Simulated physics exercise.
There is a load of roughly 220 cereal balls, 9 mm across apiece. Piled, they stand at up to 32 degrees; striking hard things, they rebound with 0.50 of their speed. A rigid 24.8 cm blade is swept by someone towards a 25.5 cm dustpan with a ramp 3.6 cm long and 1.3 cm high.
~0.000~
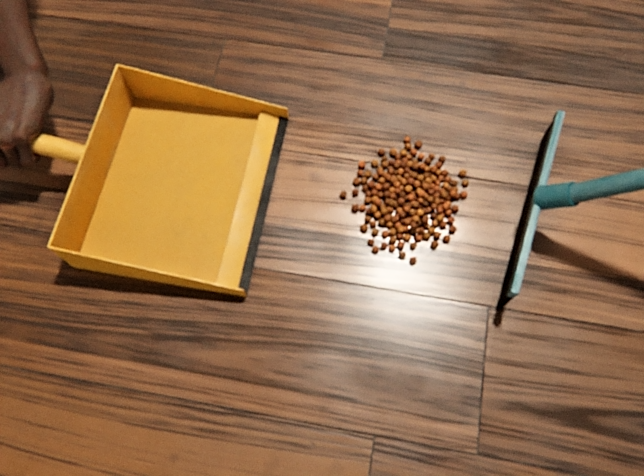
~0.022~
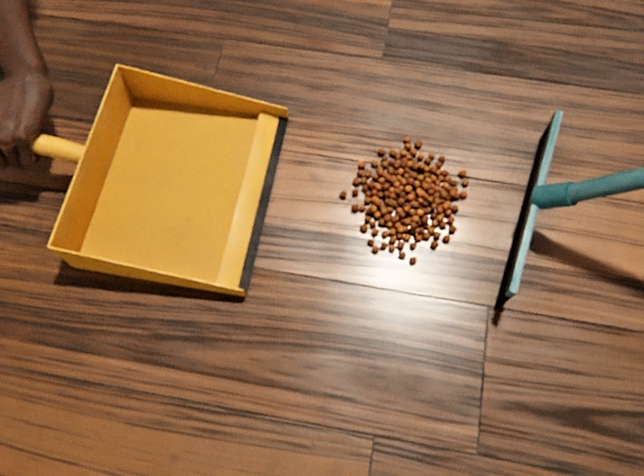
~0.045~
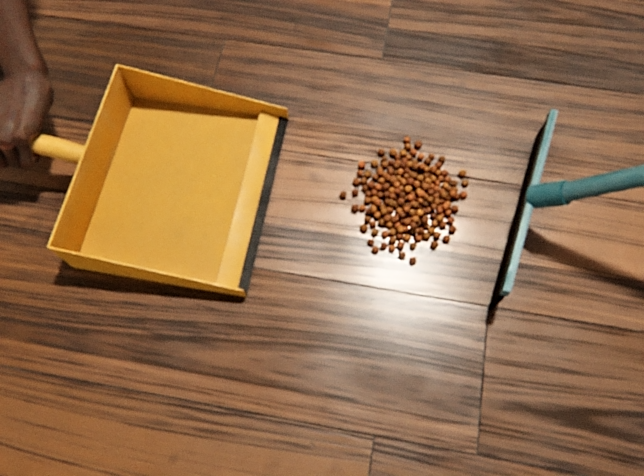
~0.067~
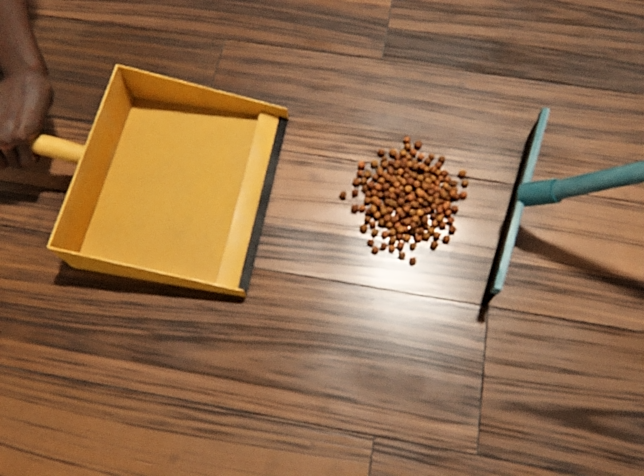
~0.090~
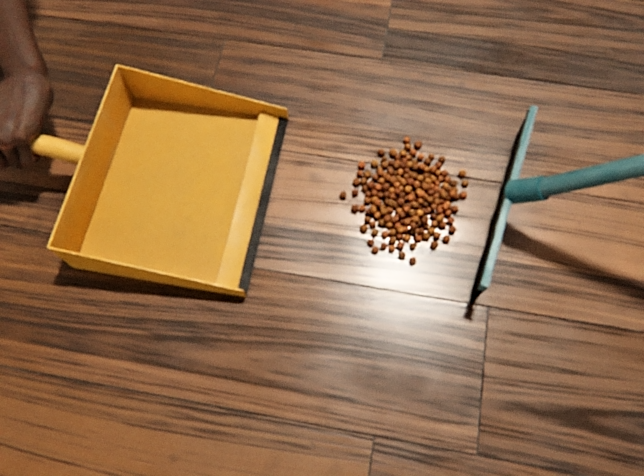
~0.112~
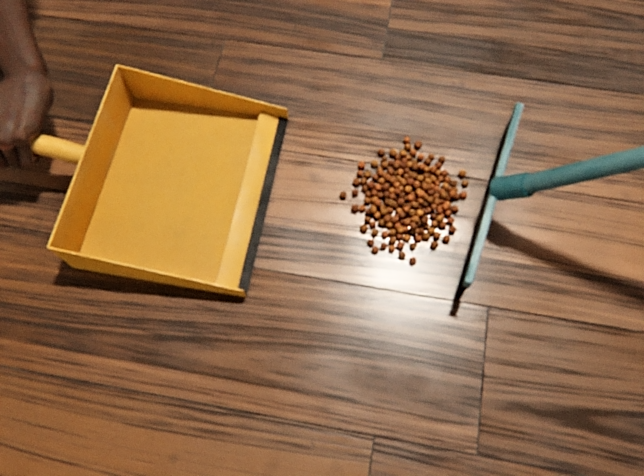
A teal blade on a handle slid left across a wooden floor toward a small pile of brown balls, which stayed still while a hand held a yellow dustpan in place on the left.
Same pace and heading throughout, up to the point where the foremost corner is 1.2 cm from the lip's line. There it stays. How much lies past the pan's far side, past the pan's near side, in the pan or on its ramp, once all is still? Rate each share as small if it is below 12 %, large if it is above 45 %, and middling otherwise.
Far side: Middling, near side: Small, pan: Middling.
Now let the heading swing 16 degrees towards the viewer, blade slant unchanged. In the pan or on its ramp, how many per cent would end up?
The pan, ramp included, would get around 25 per cent.
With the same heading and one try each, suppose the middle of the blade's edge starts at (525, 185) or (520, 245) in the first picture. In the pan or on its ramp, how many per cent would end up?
Close to 45 in a hundred, then close to 30 in a hundred.
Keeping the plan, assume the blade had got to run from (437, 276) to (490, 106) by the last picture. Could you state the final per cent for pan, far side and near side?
Split: Pan = 45, far = 20, near = 0.
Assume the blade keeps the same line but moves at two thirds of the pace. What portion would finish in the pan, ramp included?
It would be around 35 per cent.
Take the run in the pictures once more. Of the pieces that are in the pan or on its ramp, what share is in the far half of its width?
Around 70 percent.
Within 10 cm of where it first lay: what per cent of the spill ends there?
Roughly 0 per cent.
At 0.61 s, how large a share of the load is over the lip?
Around 40 per cent of the load.
Then, at 0.27 s, middle of the blade 14 cm from the lip; 0 % over the lip, far side 5 %, near side 0 %.
After 0.37 s, middle of the blade 6 cm from the lip; 0 % over the lip, far side 10 %, near side 0 %.
Then, at 0.61 s, middle of the blade 3 cm from the lip; 40 % over the lip, far side 20 %, near side 0 %.
By 1.0 s all is still; far side 20 %, near side 0 %, pan 35 %, in front of the lip or behind the blade 45 %.
